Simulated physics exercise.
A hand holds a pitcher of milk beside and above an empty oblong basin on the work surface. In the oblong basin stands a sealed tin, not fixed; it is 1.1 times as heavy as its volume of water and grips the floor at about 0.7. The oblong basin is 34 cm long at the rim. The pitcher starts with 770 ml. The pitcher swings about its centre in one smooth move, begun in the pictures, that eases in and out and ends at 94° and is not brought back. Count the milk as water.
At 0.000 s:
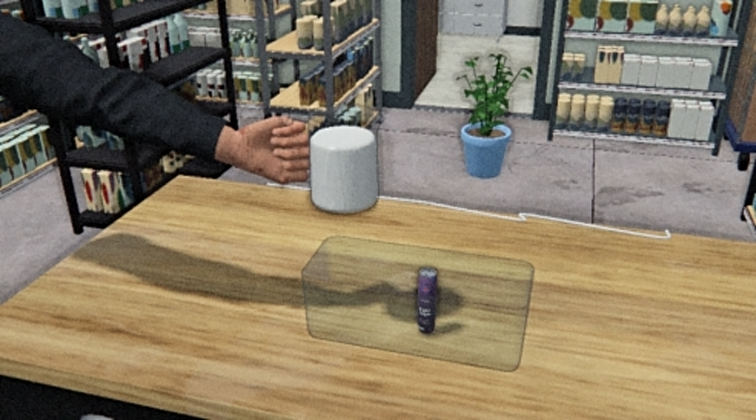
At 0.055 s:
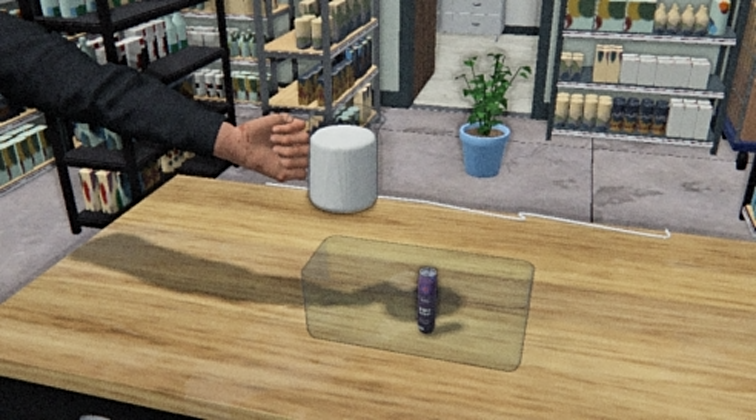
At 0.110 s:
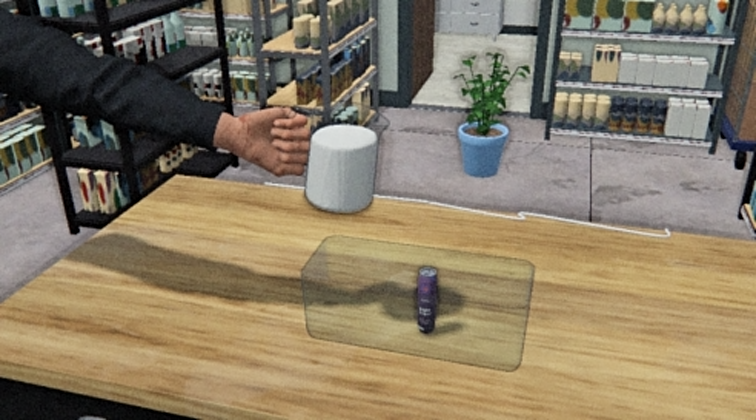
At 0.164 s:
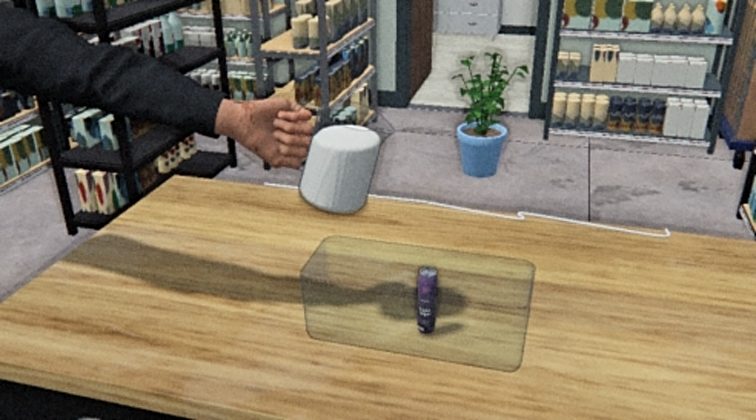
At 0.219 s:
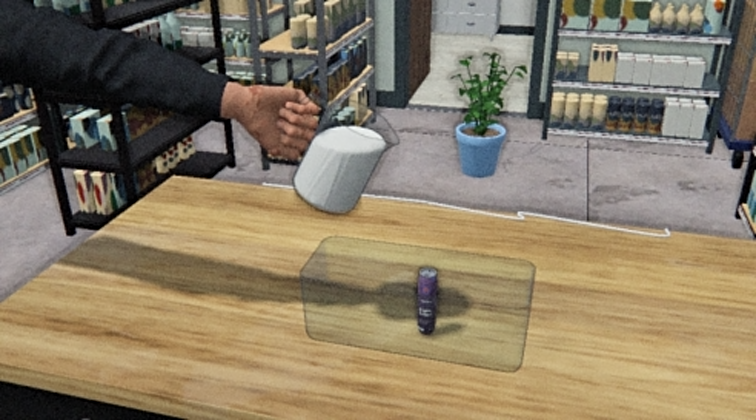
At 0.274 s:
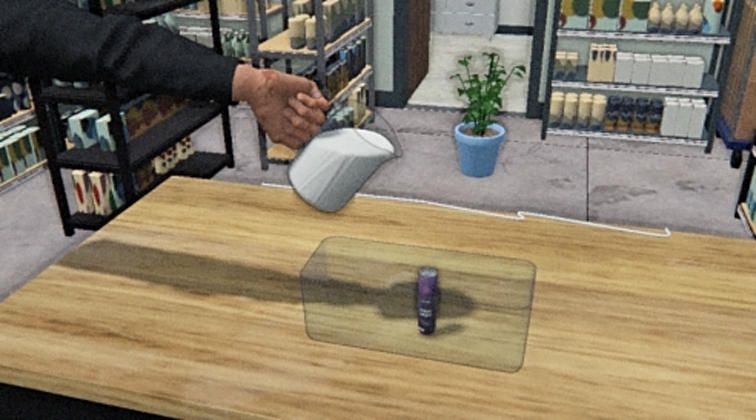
A pitcher of milk tilted steadily to the right, slowly at first and then further, as a dark-sleeved hand rose slightly beside it, above a clear basin and small purple container on a wooden table.
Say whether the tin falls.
The tin keeps standing.
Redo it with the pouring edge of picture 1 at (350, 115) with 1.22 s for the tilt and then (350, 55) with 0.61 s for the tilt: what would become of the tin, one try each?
First it falls; then it topples.
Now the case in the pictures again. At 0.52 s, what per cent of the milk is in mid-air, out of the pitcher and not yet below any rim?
About 22 per cent.
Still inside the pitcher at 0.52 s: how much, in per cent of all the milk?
Some 76 per cent.
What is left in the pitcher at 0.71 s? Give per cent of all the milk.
Near 38 in a hundred.
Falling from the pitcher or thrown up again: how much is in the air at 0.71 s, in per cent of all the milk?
Some 26 per cent.
By 0.52 s the tilt is 90° and 75 per cent is still to pour; the tin stands where it began.
By 0.71 s the tilt is 94° and 39 per cent is still to pour; the tin stands where it began.
By 0.90 s the tilt is 94° and 19 per cent is still to pour; the tin stands where it began.
By 1.11 s the tilt is 94° and 10 per cent is still to pour; the tin stands where it began.
At rest the tin stands where it began.
